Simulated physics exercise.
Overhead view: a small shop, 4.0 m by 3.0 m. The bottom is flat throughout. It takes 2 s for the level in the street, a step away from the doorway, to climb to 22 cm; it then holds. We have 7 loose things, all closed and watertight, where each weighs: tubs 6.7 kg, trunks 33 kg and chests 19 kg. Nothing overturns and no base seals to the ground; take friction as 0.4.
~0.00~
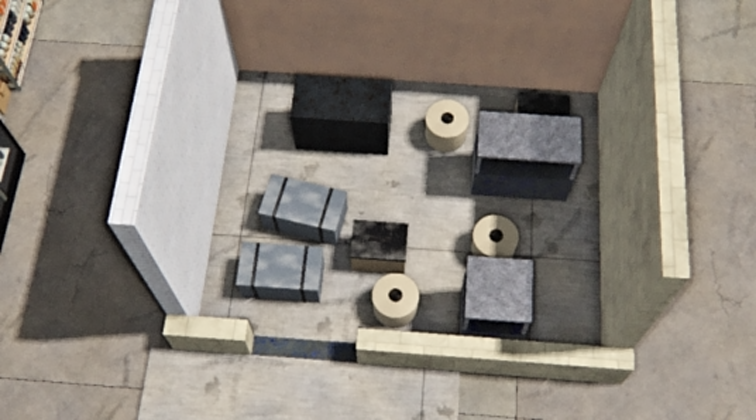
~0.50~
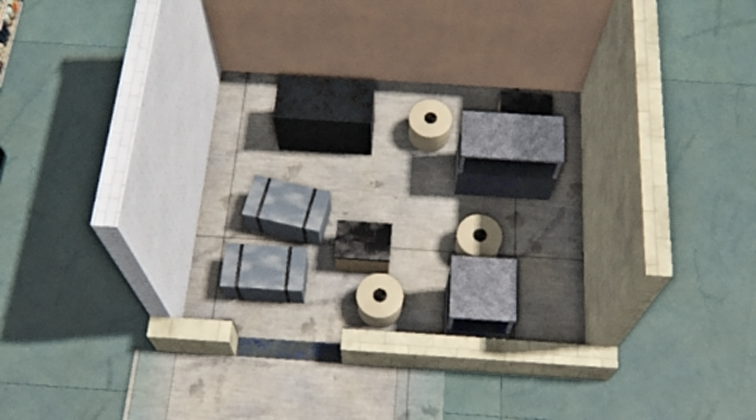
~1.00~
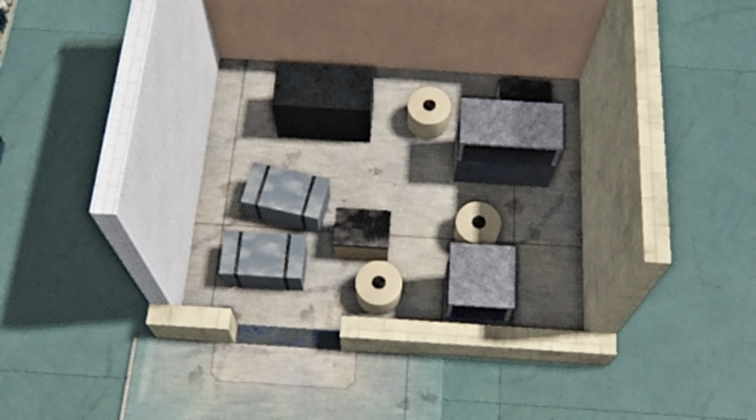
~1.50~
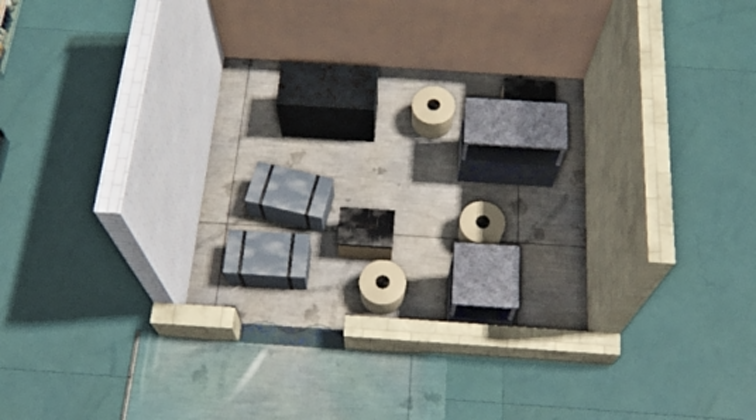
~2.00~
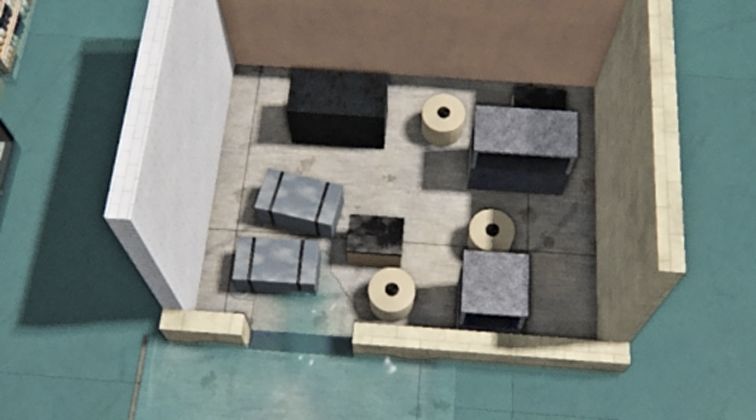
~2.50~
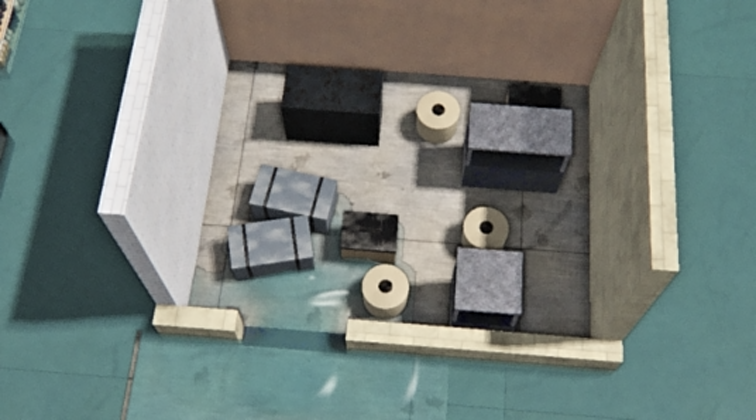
Blue-green water surrounds a small, roofless shop on a paved street, seen from high overhead as the camera shifts slightly. Inside, two strapped grey trunks lie at left, with a black block behind them, a small dark box near the middle, and cream rolls and grey-topped tables to the right. Water covers the street, then slips through the front doorway and spreads inward, and the nearer trunk slides back a little, turning slightly.
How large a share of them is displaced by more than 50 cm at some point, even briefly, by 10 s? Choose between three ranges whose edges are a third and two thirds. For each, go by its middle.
The range is the highest, two thirds or more.
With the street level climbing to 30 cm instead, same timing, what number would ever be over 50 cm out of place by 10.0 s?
That would make 5 of them.
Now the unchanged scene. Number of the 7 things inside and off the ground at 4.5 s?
By my count, 0.
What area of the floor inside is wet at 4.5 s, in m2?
Wet area: Approx. 8.5 m2.
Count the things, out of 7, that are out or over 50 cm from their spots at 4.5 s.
Tally at that time: 2.
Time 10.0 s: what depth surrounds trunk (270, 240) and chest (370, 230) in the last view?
Roughly 15 and 15 cm.
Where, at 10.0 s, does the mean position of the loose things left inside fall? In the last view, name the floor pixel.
Mean position: Approximately (446, 185).
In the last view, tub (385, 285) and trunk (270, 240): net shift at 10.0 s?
Shifts: 20 cm / 120 cm.
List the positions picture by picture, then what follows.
The first picture shows a trunk at (280, 266) rests on the ground; a trunk at (303, 202) rests on the ground; water covers 0.0 m2; 0 of 7 have shifted.
The second picture shows a trunk at (264, 267), on the bottom; a trunk at (287, 203) rests on the ground; 0.0 m2 under water; 0 of 7 have shifted.
The third picture shows a trunk at (263, 254) rests on the ground; a trunk at (285, 190) rests on the ground; water covers 0.0 m2; 0 of 7 have shifted.
The fourth picture shows a trunk at (267, 253) rests on the ground; a trunk at (289, 189) rests on the ground; water covers 0.0 m2; 0 of 7 have shifted.
The fifth picture shows a trunk at (276, 260) rests on the ground; a trunk at (299, 196), on the bottom; water covers 0.4 m2; 0 of 7 have shifted.
The sixth picture shows a trunk at (270, 242), on the bottom, 16 cm from its start; a trunk at (293, 192) rests on the ground; water covers 1.2 m2; 1 of 7 have shifted.
After 3.5 s 2 of 7 are over 50 cm from their spots; 0 afloat.
After 4.5 s 2 of 7 are over 50 cm from their spots; 0 afloat.
After 7.0 s 5 of 7 are over 50 cm from their spots; 2 afloat.
After 10.0 s 5 of 7 are over 50 cm from their spots, and 5 have been at some point; 7 afloat.
